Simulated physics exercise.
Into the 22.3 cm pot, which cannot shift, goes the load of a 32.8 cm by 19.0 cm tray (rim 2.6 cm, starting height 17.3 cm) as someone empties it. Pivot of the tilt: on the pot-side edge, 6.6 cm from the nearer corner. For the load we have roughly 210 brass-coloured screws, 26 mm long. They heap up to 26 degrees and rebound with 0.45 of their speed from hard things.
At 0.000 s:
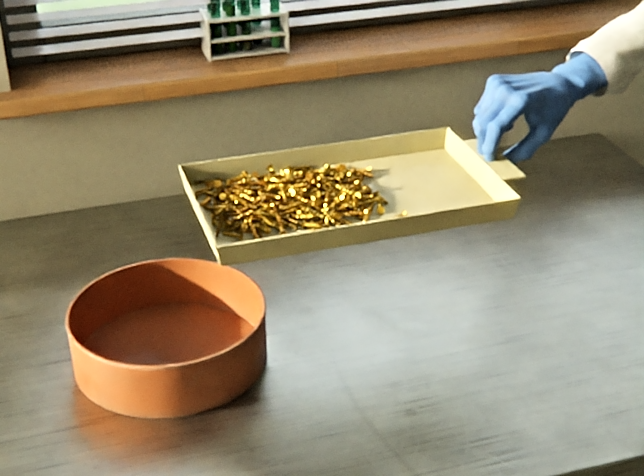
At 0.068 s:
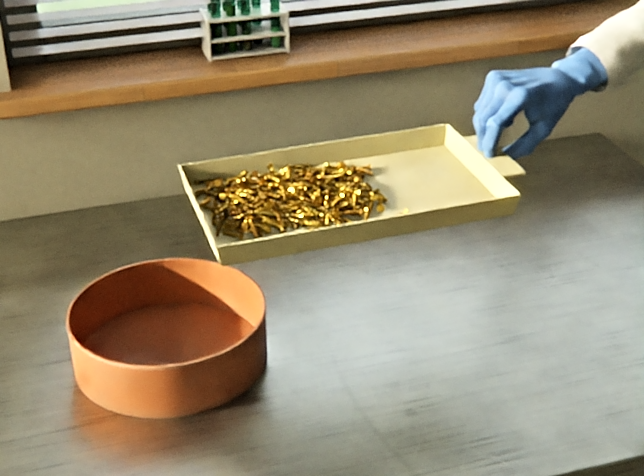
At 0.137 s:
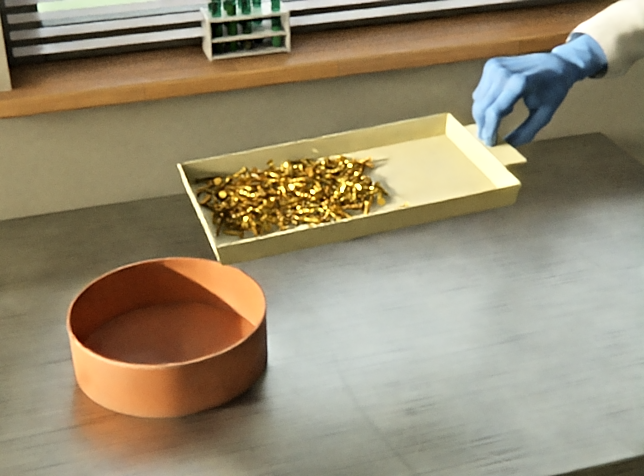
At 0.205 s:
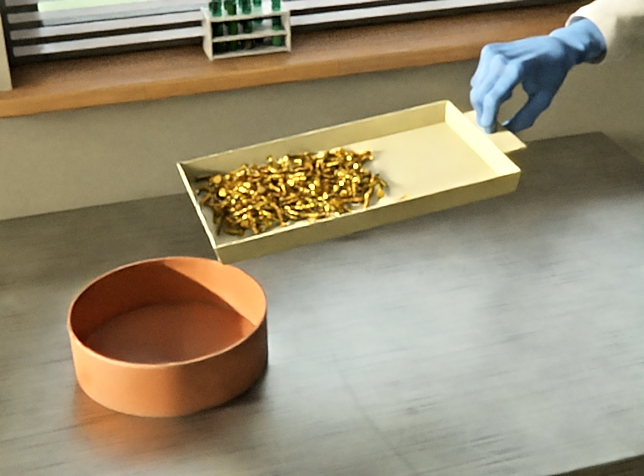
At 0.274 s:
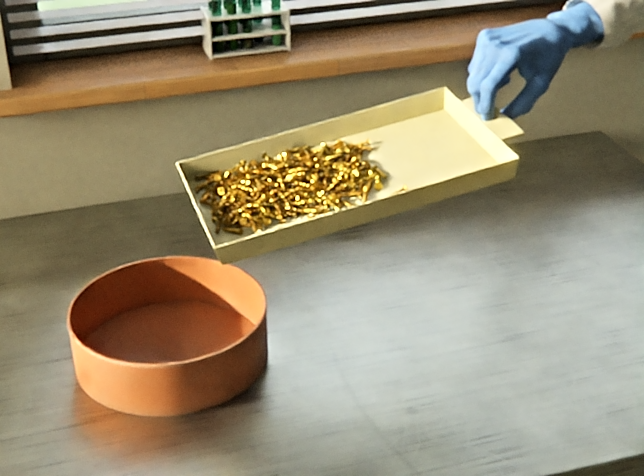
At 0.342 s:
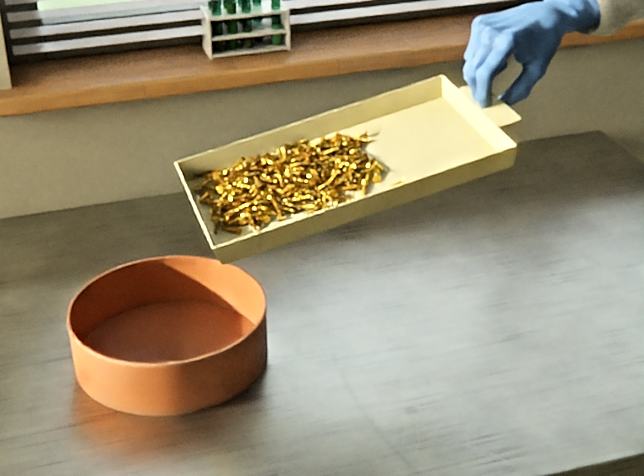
A blue-gloved hand slowly raised the right end of a pale yellow tray, tilting it toward a round orange pot at left, while the heap of small brass-coloured screws stayed bunched on the tray.
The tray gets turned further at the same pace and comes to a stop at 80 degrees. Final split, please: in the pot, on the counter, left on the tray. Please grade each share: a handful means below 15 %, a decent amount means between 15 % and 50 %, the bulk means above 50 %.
Pot: The bulk, counter: A handful, tray: A decent amount.
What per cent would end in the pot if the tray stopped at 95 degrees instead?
Pot share: About 95 per cent.
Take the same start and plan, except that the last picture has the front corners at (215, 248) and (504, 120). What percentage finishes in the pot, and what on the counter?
Split: Pot = 65, counter = 5.
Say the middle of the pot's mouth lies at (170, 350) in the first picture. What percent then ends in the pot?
55 %.
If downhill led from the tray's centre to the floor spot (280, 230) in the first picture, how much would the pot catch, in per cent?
Estimate: Near 60 per cent.
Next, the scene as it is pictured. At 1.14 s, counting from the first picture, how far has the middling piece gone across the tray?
About 6 cm.
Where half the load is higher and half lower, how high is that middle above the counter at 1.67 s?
Some 20 cm.
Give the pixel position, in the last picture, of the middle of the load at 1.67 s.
Approximately (203, 194) in the last view.
After 1.14 s, tilt 43 degrees; the tray holds 100 %, the pot 0 %.
After 1.67 s, tilt 65 degrees; the tray holds 100 %, the pot 0 %.
Then, at 2.26 s, tilt 80 degrees; the tray holds 40 %, the pot 45 %.
At rest (3.6 s), pot 75 %, counter 0 %, tray 25 %.
